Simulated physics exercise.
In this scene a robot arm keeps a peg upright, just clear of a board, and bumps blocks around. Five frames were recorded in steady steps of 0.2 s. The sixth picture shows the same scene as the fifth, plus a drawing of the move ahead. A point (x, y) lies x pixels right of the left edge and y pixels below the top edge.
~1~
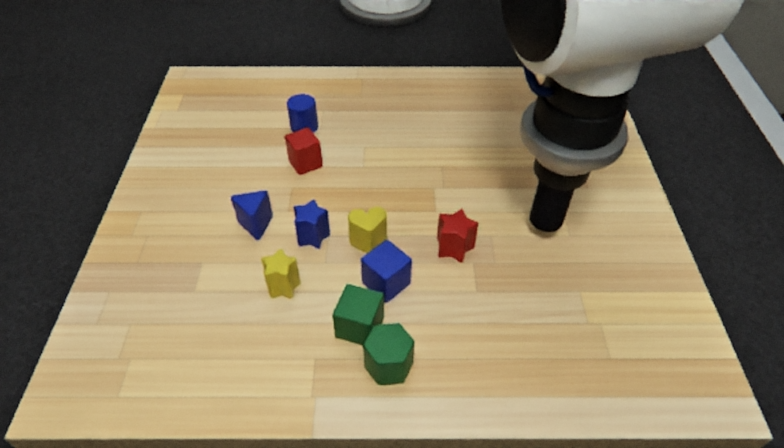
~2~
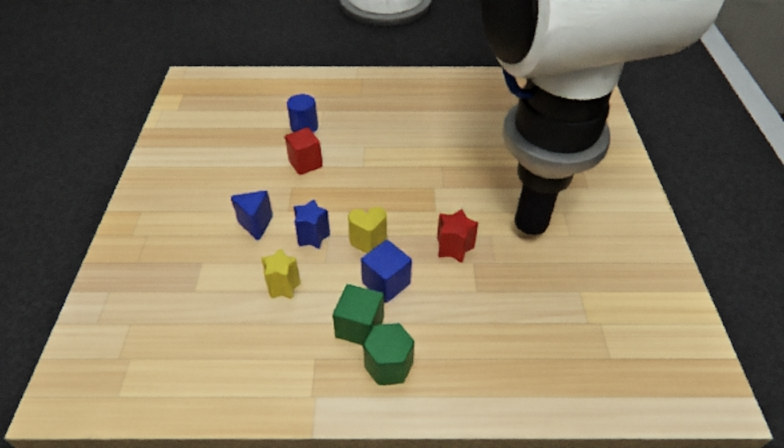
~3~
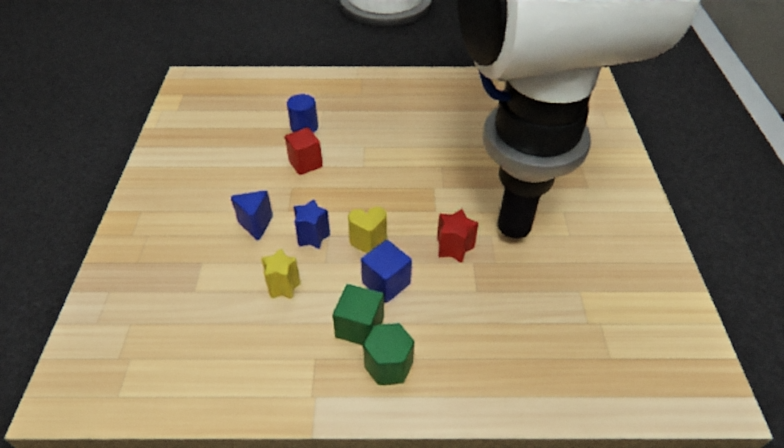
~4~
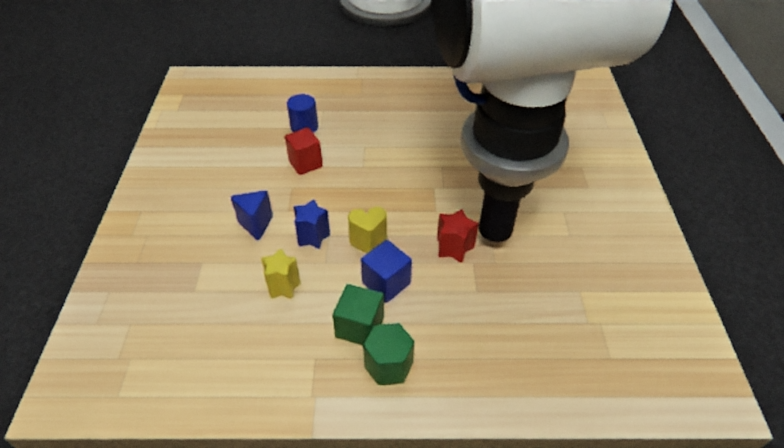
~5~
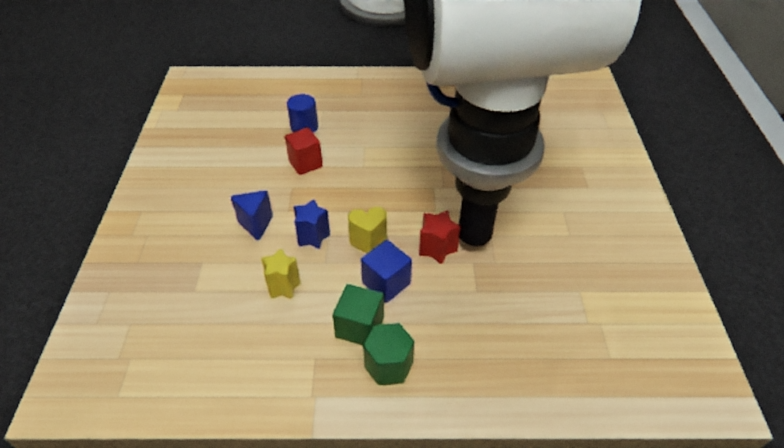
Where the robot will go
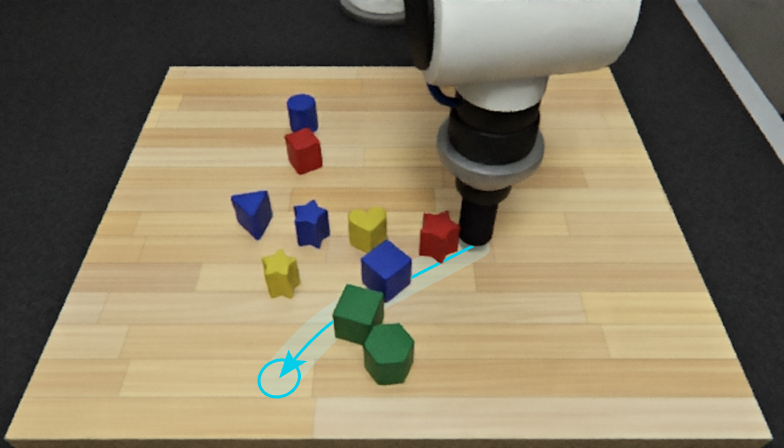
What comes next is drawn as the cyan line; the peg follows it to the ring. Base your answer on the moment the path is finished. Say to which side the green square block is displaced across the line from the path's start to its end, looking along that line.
Answer: Left.
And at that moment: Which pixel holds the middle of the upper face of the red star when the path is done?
When the path ends, it will be at (396, 231).
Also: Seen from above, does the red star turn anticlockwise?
That would be a no.
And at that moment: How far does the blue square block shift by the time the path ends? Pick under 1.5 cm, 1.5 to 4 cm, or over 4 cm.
If I had to pick, the blue square block travels beyond 4 cm here.
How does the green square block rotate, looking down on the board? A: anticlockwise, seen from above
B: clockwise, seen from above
My pick is A.
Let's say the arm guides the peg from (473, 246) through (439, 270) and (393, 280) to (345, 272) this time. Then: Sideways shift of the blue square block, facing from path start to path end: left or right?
It shifts rightward.
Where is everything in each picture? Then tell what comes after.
In the first frame, peg's lower end (546, 220); yellow star (278, 262); green square block (358, 303); blue square block (386, 258); red star (457, 223).
In the second frame, peg (531, 223); blocks still.
In the third frame, peg (514, 226); blocks still.
In the fourth frame, peg (496, 230); blocks still.
In the fifth frame, peg (475, 234); yellow star (278, 262); green square block (358, 303); blue square block (386, 258); red star (439, 223).
Drawn move, from (473, 246) by way of (409, 279) and (340, 317) to (279, 378).
The first path, step by step. One third of the way, peg (407, 268); blue square block (371, 263), turned 20° clockwise; red star (397, 231), turned 95° clockwise.
Two thirds of the way, peg (336, 307); yellow star (275, 261); green square block (332, 331), turned 35° anticlockwise; blue square block (306, 275), turned 85° clockwise; red star (396, 231), turned 100° clockwise.
At the end, peg (276, 367); yellow star (274, 260), turned 15° clockwise; green square block (320, 361), turned 75° anticlockwise; blue square block (304, 276), turned 90° clockwise; red star (396, 231), turned 100° clockwise.
